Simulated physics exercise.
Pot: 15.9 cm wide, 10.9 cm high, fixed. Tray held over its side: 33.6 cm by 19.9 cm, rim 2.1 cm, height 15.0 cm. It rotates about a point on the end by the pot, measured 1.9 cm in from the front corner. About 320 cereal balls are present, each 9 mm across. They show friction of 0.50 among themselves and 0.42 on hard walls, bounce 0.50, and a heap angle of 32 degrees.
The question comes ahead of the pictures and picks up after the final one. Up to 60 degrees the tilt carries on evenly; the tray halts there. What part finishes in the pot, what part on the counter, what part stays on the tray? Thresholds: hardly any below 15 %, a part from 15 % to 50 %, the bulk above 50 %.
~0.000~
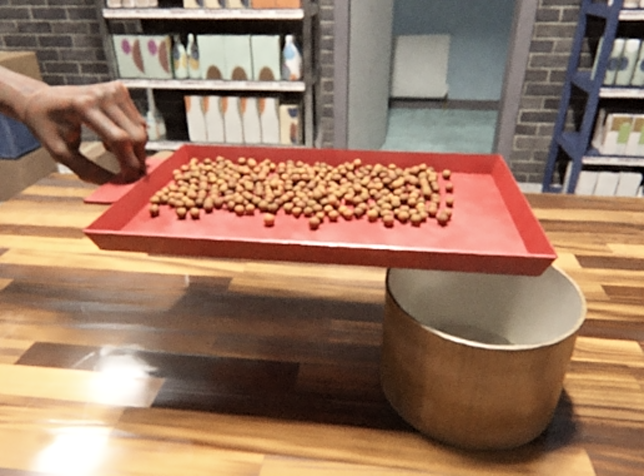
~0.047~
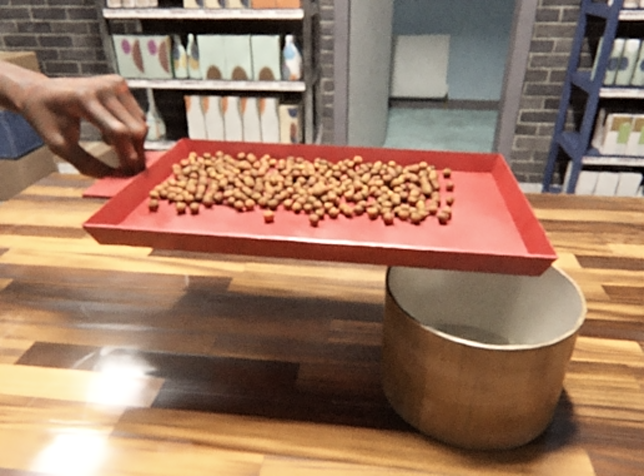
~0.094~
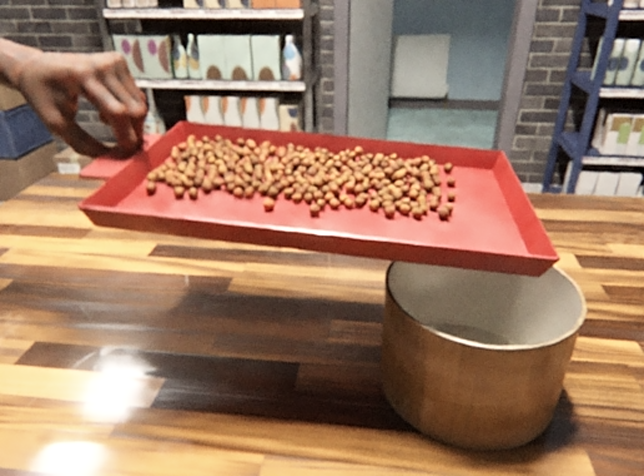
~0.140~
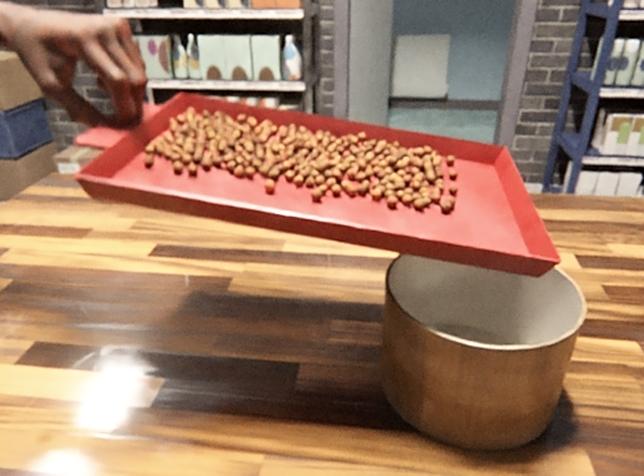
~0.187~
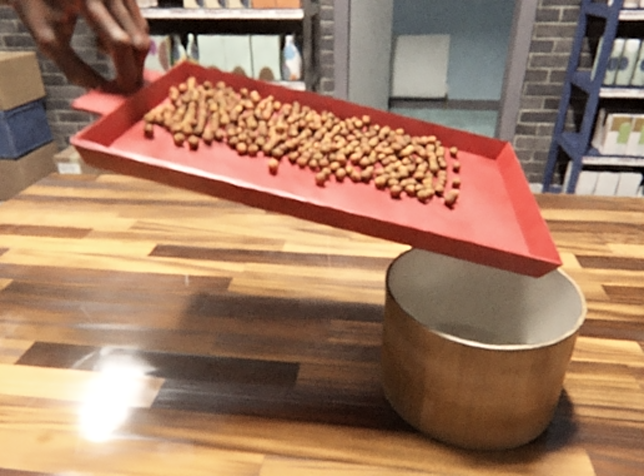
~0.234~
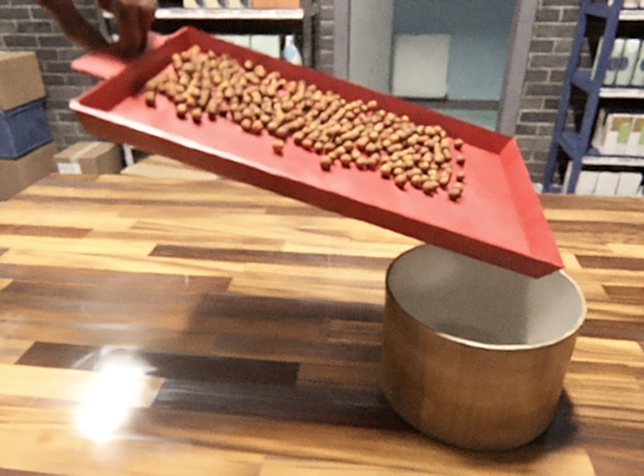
Outcome: Pot: A slight amount. Counter: The main share. Tray: A notable amount.
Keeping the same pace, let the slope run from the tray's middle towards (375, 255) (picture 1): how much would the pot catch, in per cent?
The share comes to about 0 in a hundred.
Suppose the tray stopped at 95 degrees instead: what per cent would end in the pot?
Share in the pot: Around 10 %.
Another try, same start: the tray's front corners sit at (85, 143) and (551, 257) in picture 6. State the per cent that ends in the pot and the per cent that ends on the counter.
In the pot: 5 per cent; on the counter: 55 per cent.
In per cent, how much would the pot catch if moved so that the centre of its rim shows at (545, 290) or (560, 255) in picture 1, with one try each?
I'd say some 40 per cent for the first and some 15 per cent for the second.
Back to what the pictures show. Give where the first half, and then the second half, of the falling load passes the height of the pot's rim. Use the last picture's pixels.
(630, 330) or so first, later (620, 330).
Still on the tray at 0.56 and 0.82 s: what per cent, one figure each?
First 100, then 45.
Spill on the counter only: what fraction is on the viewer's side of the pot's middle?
Near 90 in a hundred.
After 0.43 s, tilt 40 degrees; the tray holds 100 %, the pot 0 %.
After 0.56 s, tilt 55 degrees; the tray holds 100 %, the pot 0 %.
After 0.82 s, tilt 60 degrees; the tray holds 45 %, the pot 0 %.
At rest (1.8 s), pot 5 %, counter 60 %, tray 35 %.
